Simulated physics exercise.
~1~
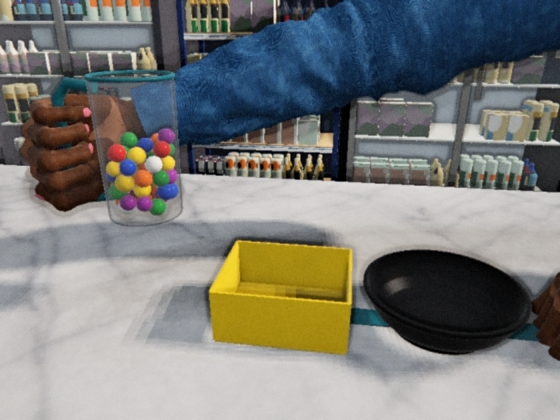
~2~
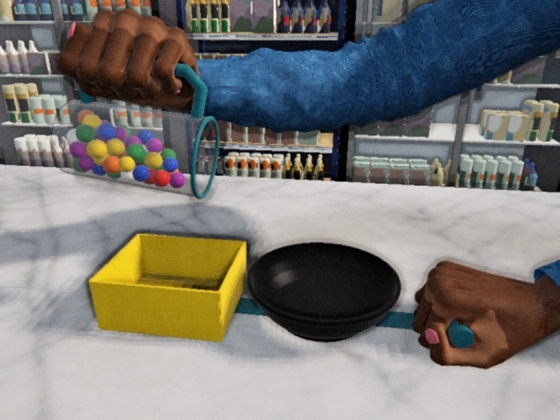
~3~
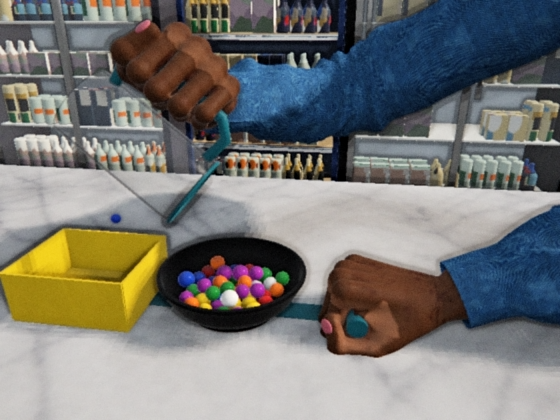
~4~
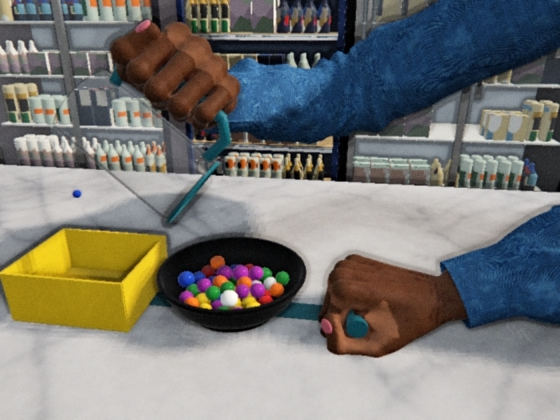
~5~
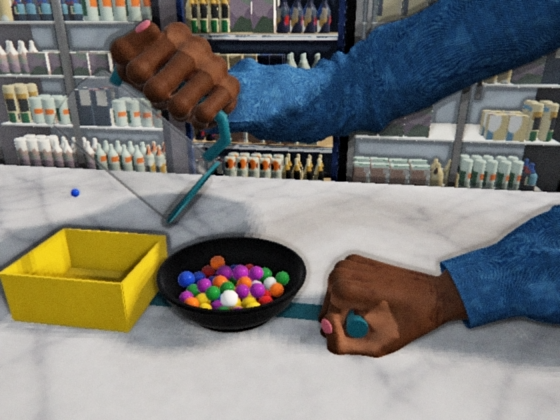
On a marble shop counter, a hand tipping colourful balls from a clear cup as containers slide left, most landing in the black bowl.
